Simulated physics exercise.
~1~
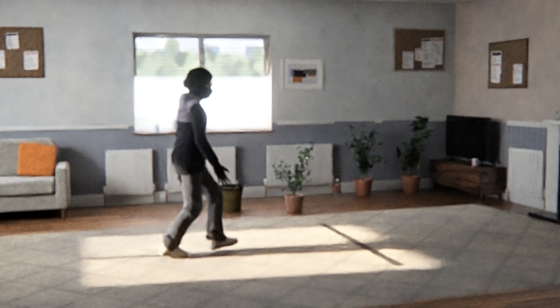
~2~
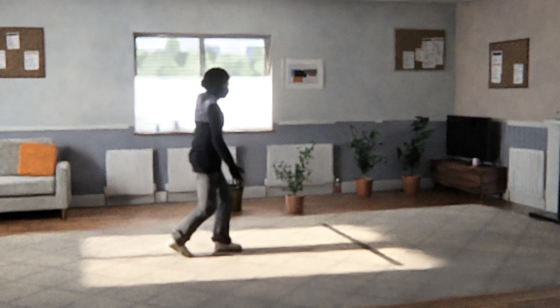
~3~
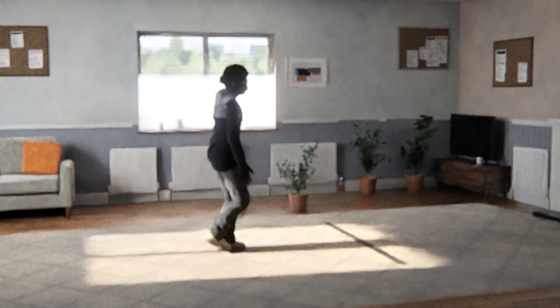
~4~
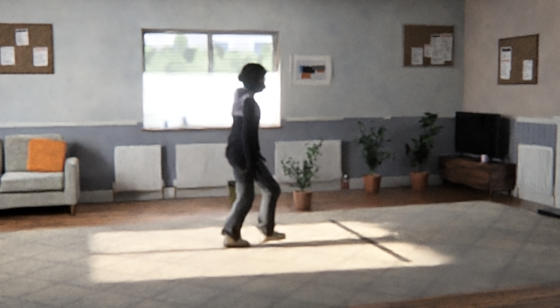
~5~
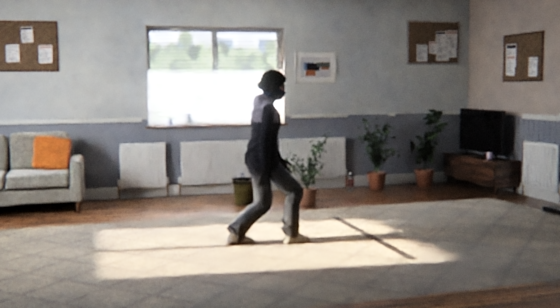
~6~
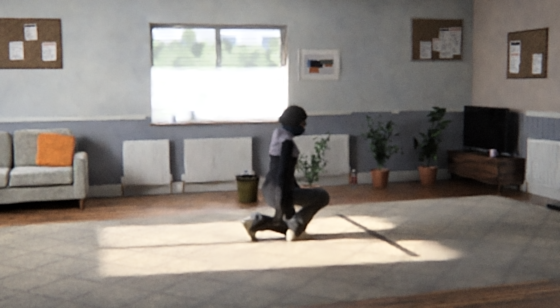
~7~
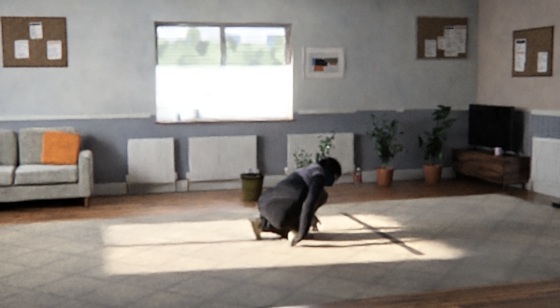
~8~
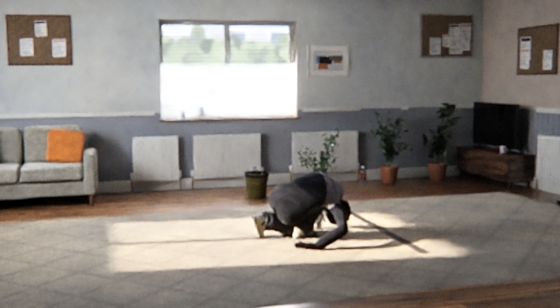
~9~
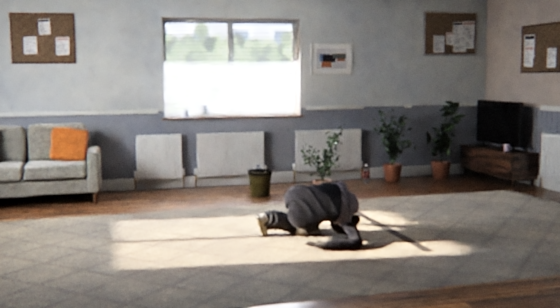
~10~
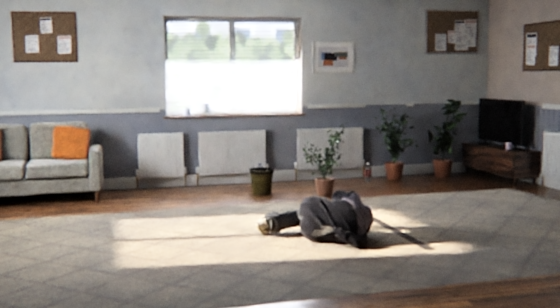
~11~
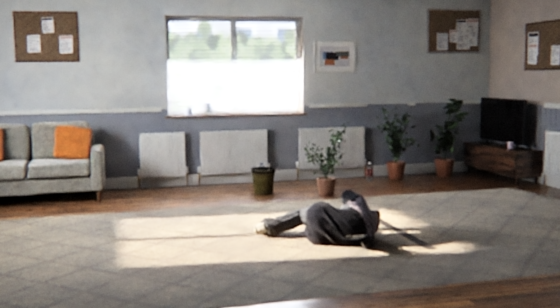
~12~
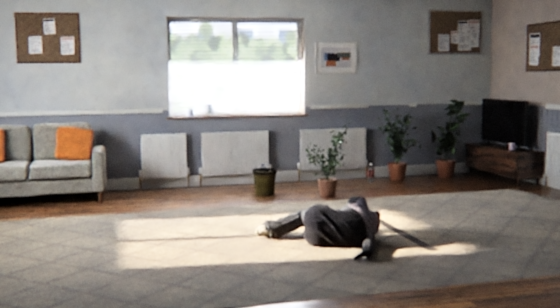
In a sunlit room with a grey sofa and potted plants, a person in dark clothes walked right with empty hands, sank to their knees, bent forward onto the floor and slumped down, ending up lying still just short of a black strip.
